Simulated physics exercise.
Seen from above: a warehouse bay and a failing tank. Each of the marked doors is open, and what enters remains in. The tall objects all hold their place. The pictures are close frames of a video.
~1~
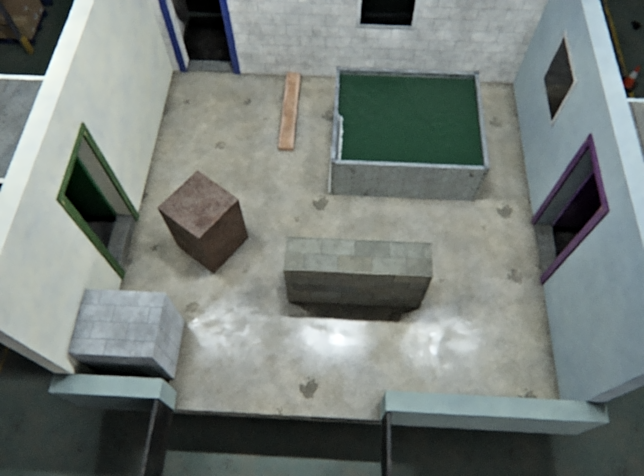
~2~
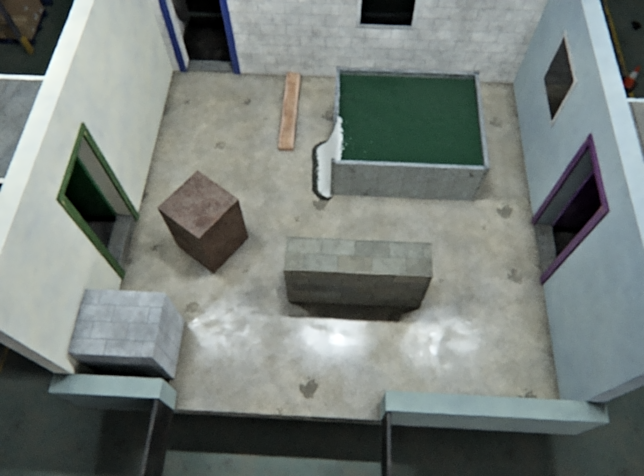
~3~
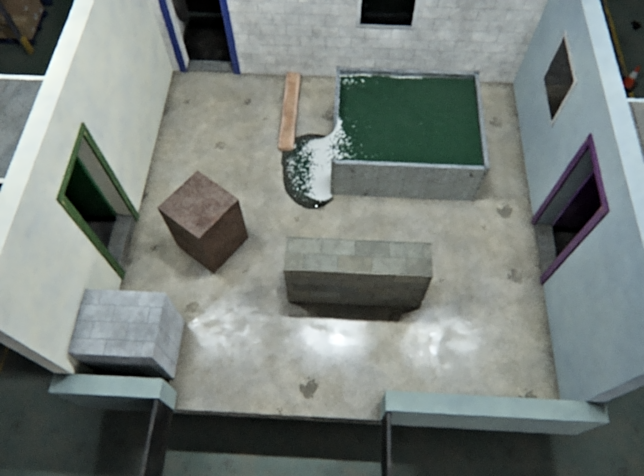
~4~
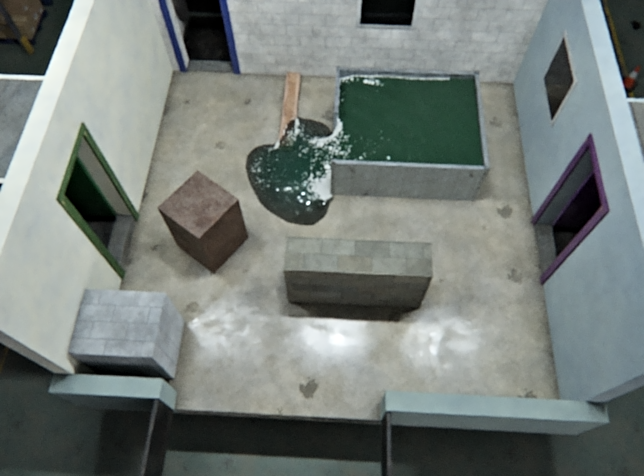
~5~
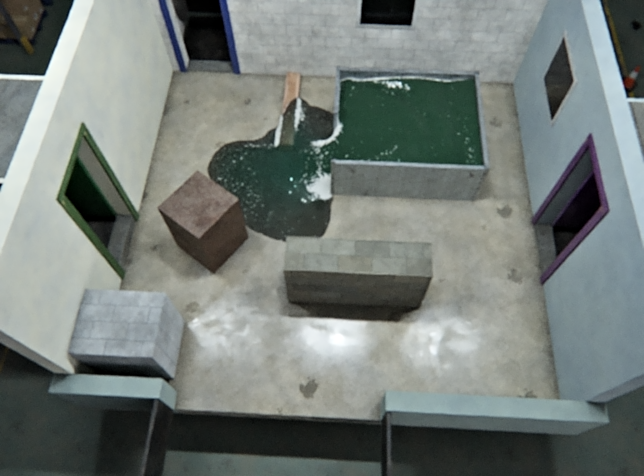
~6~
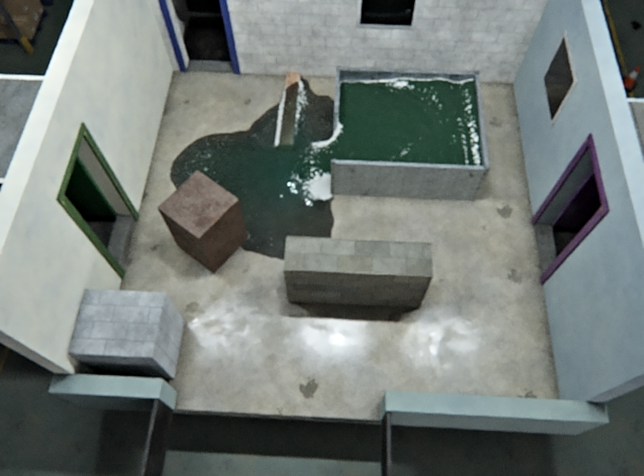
At the start, a tank of green liquid stands whole and still in a walled bay with blocks and a plank. Liquid then pours from its left side, foaming white onto the floor, and spreads leftward in a dark green pool around the plank, reaching the brown block and the grey one.
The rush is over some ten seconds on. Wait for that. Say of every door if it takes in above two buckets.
The blue door passes two buckets. The green door does not pass two buckets. The purple door does not pass two buckets.
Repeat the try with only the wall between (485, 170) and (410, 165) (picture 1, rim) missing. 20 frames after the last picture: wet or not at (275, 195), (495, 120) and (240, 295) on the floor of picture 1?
Listed order gives sopping; left alone; sopping.
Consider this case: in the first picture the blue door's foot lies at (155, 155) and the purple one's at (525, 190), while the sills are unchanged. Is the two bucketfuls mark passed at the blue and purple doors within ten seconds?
In short: The blue one passes that mark; the purple one is under.
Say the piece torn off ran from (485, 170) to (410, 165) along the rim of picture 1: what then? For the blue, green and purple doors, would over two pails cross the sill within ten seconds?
In order, blue door overshoots the limit, green door remains short of it, purple door overshoots the limit.
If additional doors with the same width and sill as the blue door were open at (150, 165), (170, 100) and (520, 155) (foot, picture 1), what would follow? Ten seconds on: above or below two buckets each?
The first clears the line, the next clears the line, the last misses the line.
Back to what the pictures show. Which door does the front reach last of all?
The purple door.
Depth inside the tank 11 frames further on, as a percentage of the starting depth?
56 percent or so.
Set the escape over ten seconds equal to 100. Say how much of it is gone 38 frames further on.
Near 60 in a hundred.
A moment on, water covers 35 % of the floor; the blue door not reached, the green door wet at the sill, nothing in, the purple door not reached.
Next, water covers 45 % of the floor; the blue door under two buckets in, the green door wet at the sill, nothing in, the purple door not reached.
Then, water covers 55 % of the floor; the blue door far over two buckets in, the green door wet at the sill, nothing in, the purple door not reached.
Later, water covers 75 % of the floor; the blue door far over two buckets in, the green door wet at the sill, nothing in, the purple door not reached.
In the end, water covers 95 % of the floor; the blue door far over two buckets in, the green door wet at the sill, nothing in, the purple door wet at the sill, nothing in.
